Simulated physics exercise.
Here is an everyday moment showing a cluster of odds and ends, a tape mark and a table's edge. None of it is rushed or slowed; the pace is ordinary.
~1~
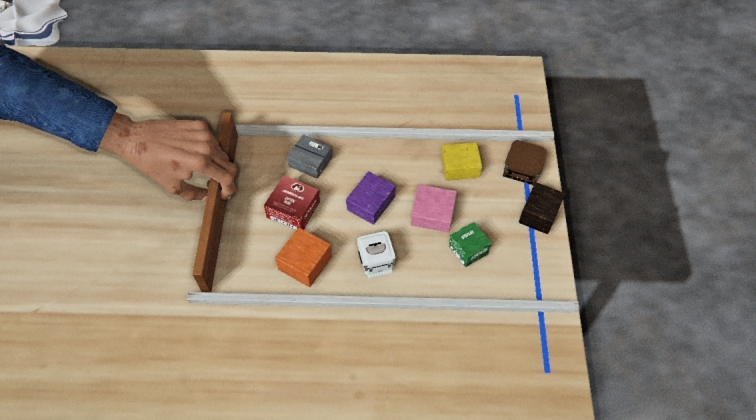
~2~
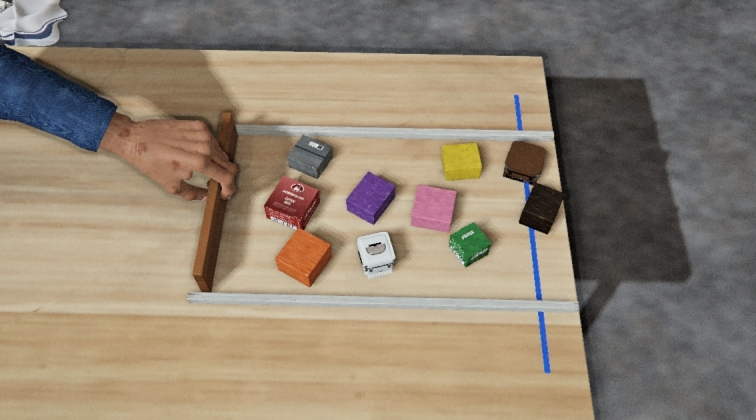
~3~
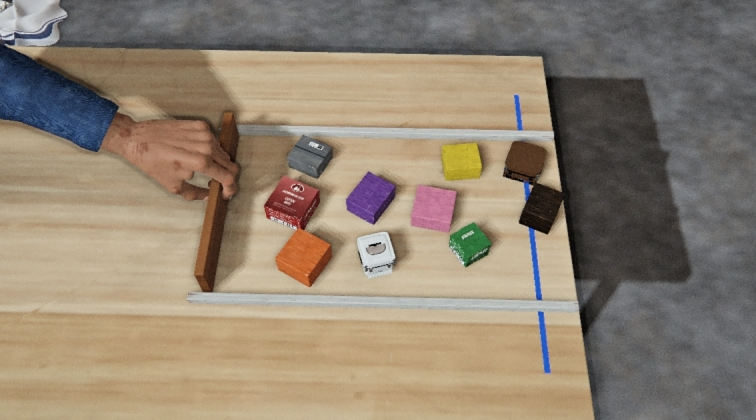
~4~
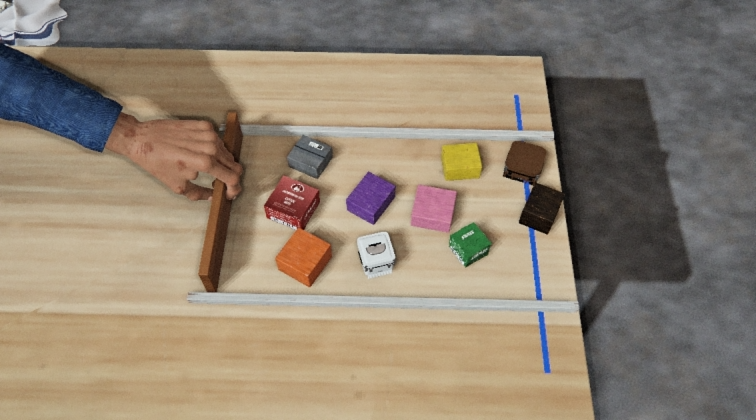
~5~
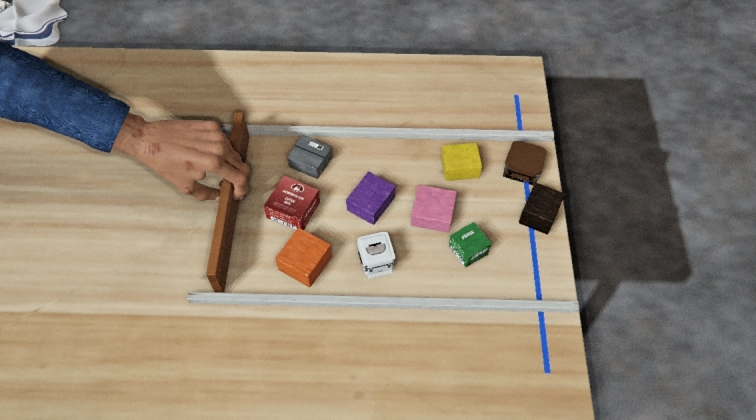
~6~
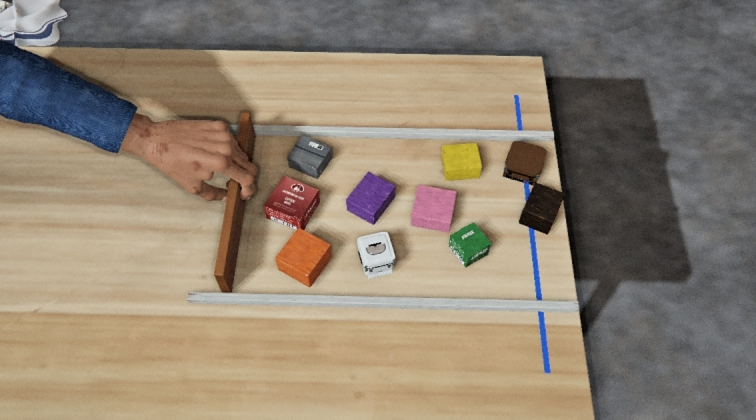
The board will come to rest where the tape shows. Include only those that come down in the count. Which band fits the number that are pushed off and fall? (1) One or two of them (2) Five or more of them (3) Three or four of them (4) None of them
(2) Five or more of them.
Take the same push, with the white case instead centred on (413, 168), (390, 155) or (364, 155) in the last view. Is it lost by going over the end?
Going through the places in order, it ends up falling, it ends up falling, and it ends up falling.
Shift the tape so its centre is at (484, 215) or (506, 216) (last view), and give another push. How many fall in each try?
Tallies in order: 3 and 4.
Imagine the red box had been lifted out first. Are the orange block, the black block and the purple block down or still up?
Orange block still up, black block down, purple block still up.
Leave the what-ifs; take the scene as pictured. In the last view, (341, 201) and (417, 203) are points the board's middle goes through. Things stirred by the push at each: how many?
6 by the first point, 9 by the second.
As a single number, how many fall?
The answer: 7 exactly.
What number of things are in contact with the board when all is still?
The answer is 3.
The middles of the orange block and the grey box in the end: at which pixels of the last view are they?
Result: One about (557, 256), other about (541, 155).
Soon after, none off yet; black block at rest near (542, 209); brown case at rest near (524, 163); green box at rest near (470, 245).
In the end, the number that fall off is five or more; gone, purple block, white case, pink block, yellow block, green box, brown case and black block.
